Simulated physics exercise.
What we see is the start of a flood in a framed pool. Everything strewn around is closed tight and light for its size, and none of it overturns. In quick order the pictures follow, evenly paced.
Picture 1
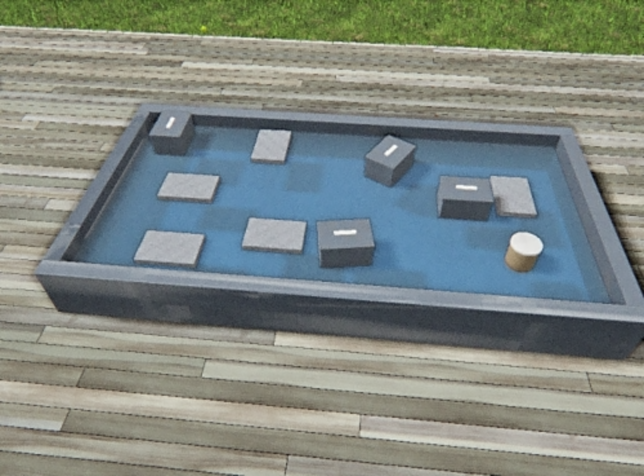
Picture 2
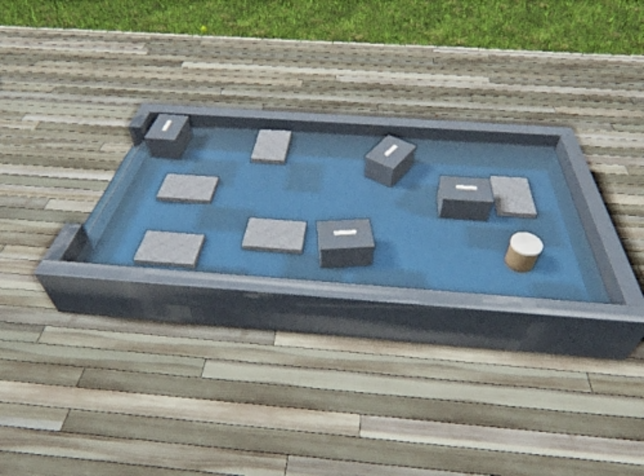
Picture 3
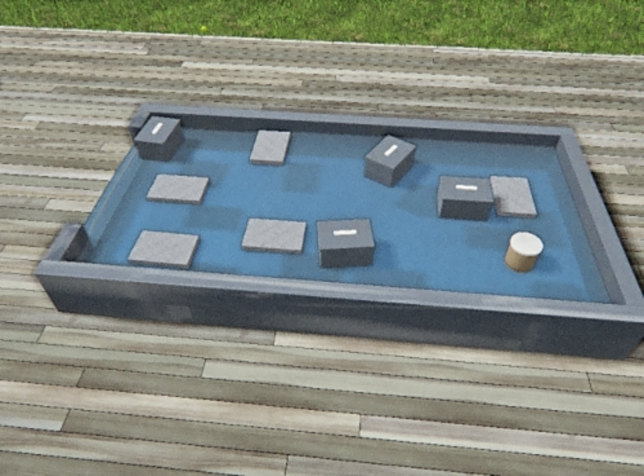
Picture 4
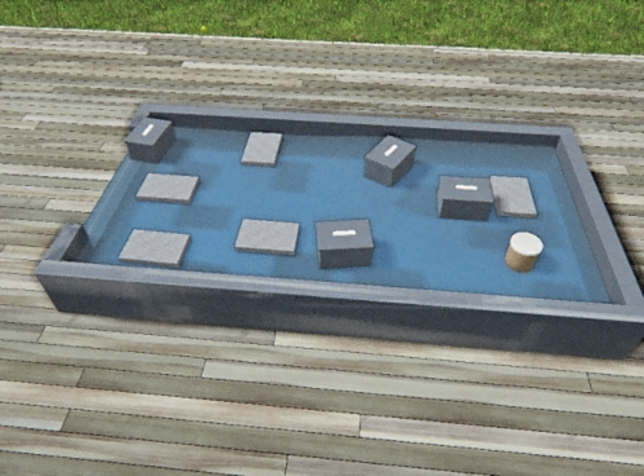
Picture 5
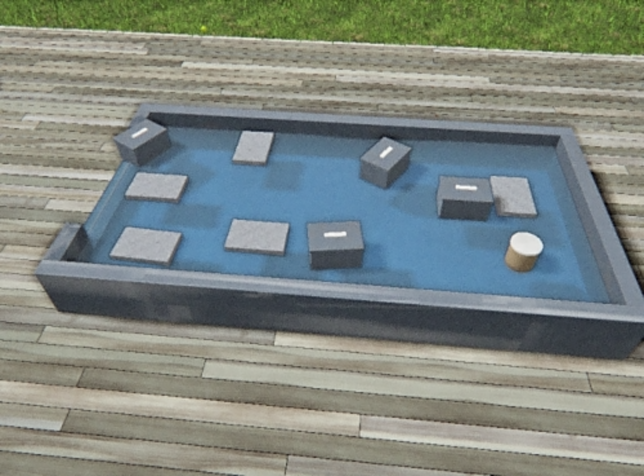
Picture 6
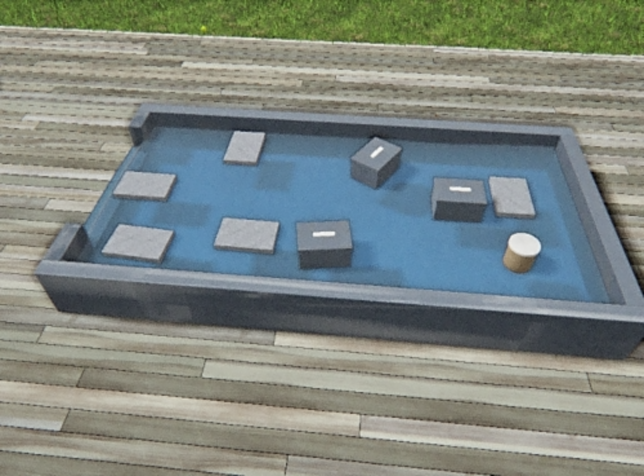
A framed blue pool opens at its left side, and floating blocks and slabs drift left.
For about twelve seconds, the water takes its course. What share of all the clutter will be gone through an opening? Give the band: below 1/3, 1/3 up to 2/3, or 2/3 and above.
Band: 1/3 up to 2/3.
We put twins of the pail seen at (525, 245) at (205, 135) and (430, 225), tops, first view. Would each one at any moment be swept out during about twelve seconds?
Taking them in order, the first is lost through the gap and the second is remaining.
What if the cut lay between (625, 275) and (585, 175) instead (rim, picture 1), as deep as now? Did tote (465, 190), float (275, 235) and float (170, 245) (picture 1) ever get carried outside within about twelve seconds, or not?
First one exits, second never exits, third never exits.
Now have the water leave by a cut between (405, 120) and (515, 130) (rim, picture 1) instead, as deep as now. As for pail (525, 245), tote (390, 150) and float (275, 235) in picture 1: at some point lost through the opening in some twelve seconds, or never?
Following that order: Remains behind; escaped; remains behind.
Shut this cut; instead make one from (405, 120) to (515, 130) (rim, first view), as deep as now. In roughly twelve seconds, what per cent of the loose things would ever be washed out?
It works out at 30 percent.
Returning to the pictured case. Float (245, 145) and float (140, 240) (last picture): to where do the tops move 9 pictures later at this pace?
About (187, 150) and (105, 215).
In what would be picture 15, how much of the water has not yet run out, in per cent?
Near 78 per cent.
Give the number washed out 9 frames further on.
I reckon 2.
A moment on, 1 of 10 are out; 9 afloat.
Next, 2 of 10 are out; 8 afloat.
Later, 3 of 10 are out; 7 afloat.
In the end, 4 of 10 are out; 6 afloat.
